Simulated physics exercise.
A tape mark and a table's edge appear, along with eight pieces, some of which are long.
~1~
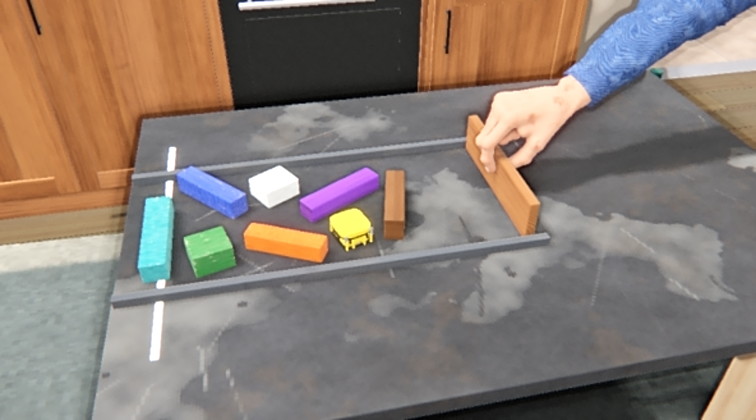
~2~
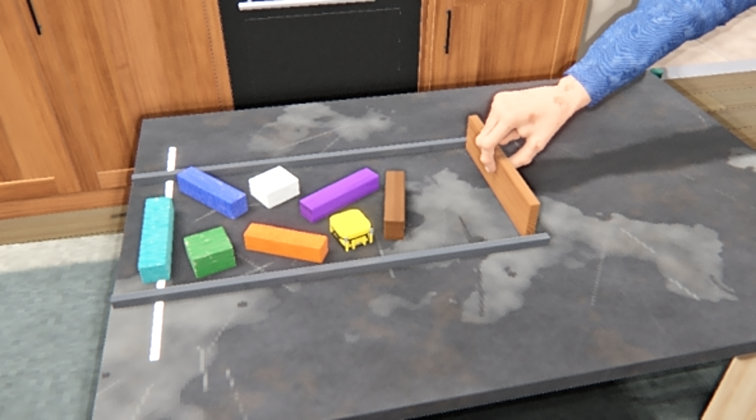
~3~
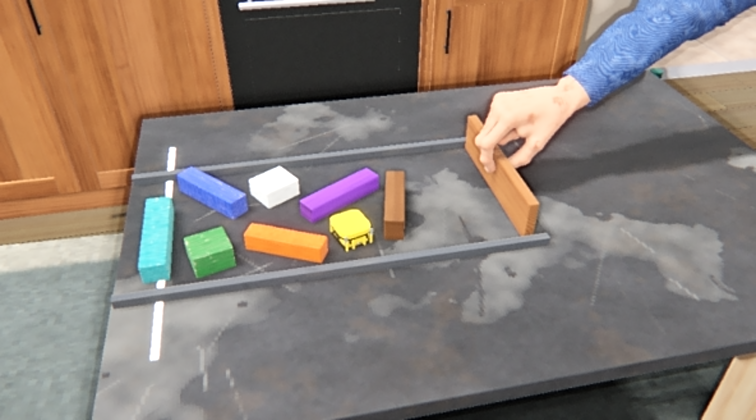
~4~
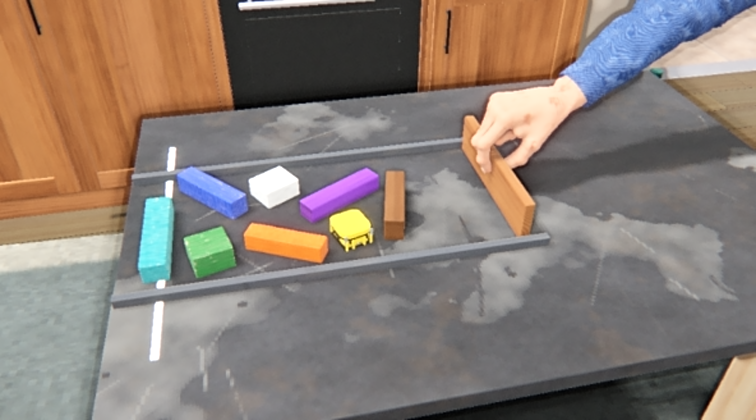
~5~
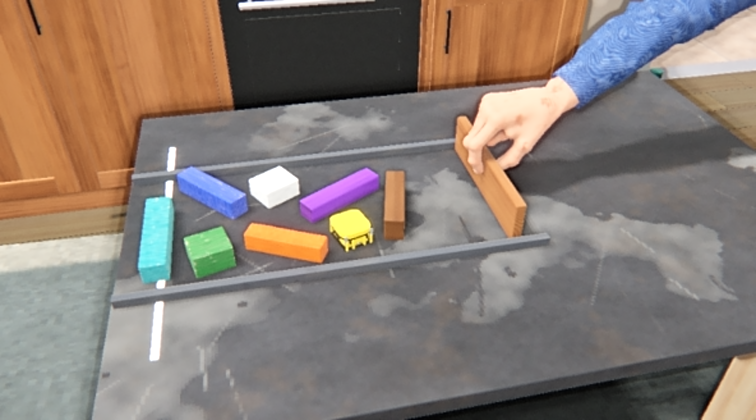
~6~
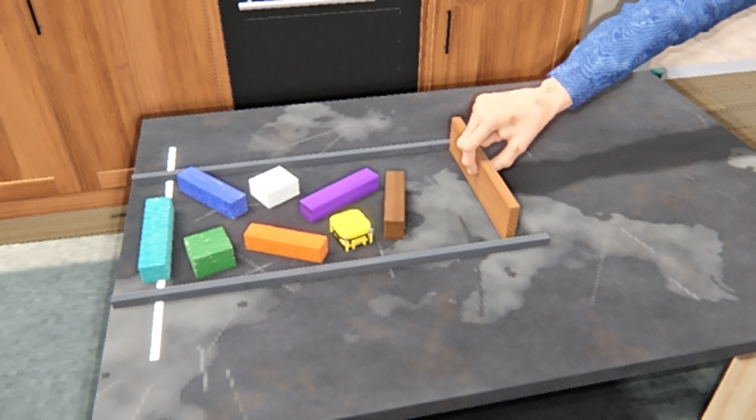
The footage shows a hand holding a wooden board upright at the right of several coloured blocks between two rails on a dark table, then sliding it slightly left while the blocks, including a turquoise one by white tape, stay still.
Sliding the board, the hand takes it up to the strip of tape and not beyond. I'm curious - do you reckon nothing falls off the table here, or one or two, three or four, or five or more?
The number gone is middling: Three or four.
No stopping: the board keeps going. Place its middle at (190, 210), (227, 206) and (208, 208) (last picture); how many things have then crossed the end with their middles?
3, 1, 2.
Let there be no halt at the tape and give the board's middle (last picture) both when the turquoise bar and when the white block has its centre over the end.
The middle is at (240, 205) when it's the turquoise bar, and at (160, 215) when it's the white block.
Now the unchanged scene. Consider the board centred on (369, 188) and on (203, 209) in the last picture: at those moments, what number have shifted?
At the first place 3, at the second 8.
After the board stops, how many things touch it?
At rest, 3 are in contact.
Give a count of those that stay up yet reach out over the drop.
As for overhanging, the count is 4.
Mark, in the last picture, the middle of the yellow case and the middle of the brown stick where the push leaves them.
Final positions: Near (124, 252); near (152, 237).
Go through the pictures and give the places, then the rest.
Turquoise bar (158, 237); green block (210, 252); blue bar (212, 192); board (498, 172); tape (165, 232), in the first frame.
Green block (210, 252); yellow case (351, 231), in the second frame.
Blue bar (212, 192); white block (275, 187), in the third frame.
Turquoise bar (158, 237); brown stick (395, 204), in the fourth frame.
Green block (210, 252); purple stick (341, 194), in the fifth frame.
Turquoise bar (158, 237); green block (210, 252); blue bar (212, 192); board (480, 175); tape (165, 232), in the sixth frame.
Soon after, none off yet; turquoise bar at rest near (158, 237); green block at rest near (210, 252); blue bar at rest near (212, 192).
In the end, the number that fall off is three or four; gone, blue bar, green block and turquoise bar.
